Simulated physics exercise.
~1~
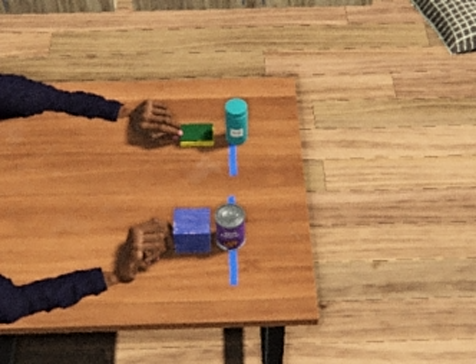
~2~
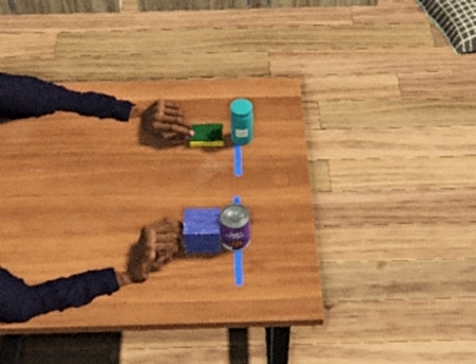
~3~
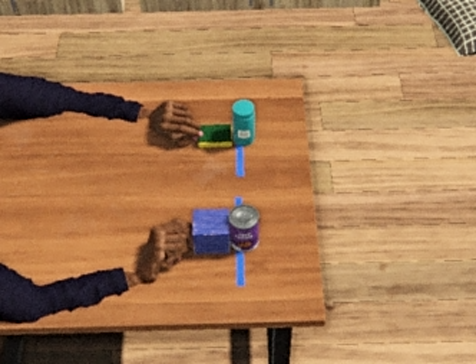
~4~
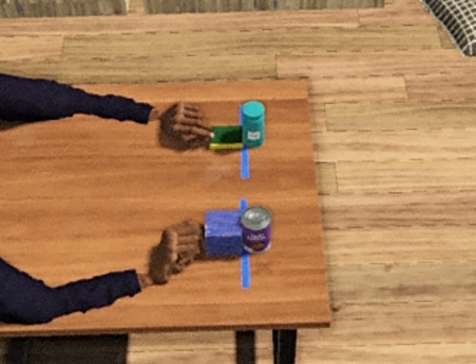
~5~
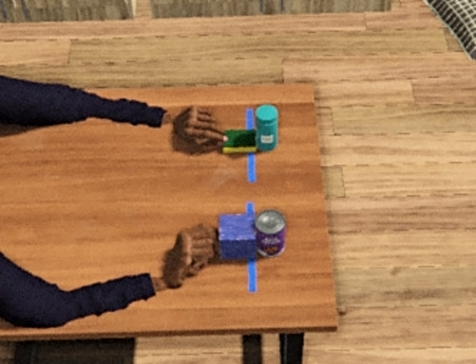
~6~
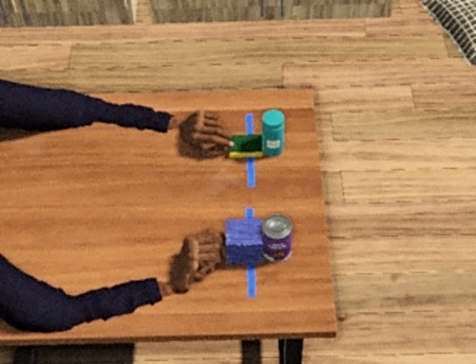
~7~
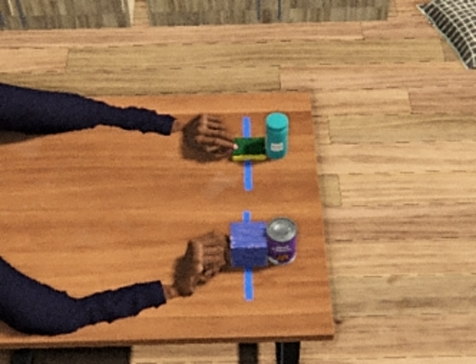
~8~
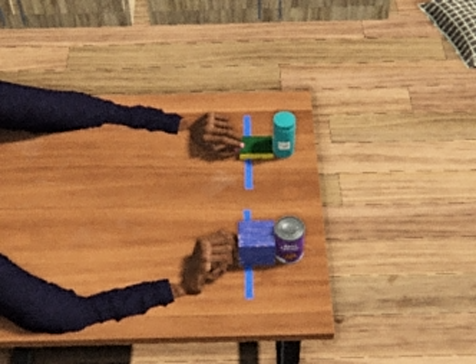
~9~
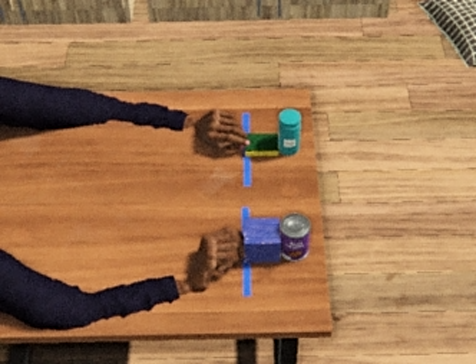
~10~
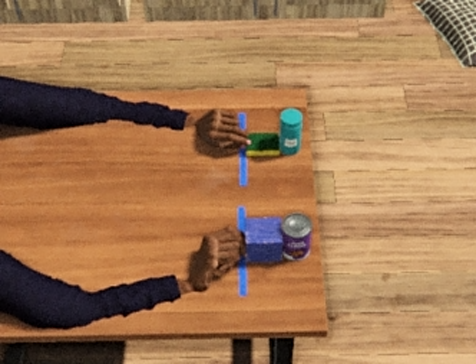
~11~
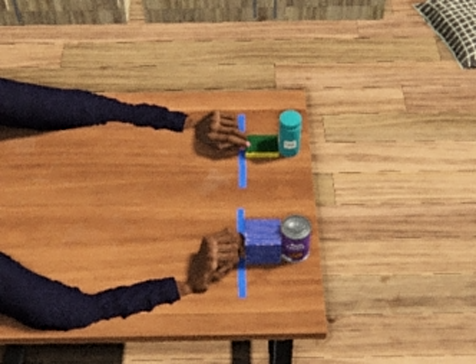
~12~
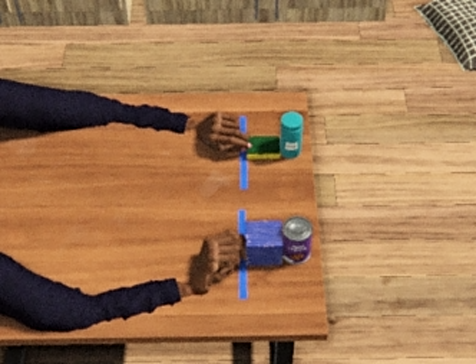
Two hands pushing a blue block and a yellow-green sponge, sliding a tin and turquoise jar past blue tape, both staying upright on table.
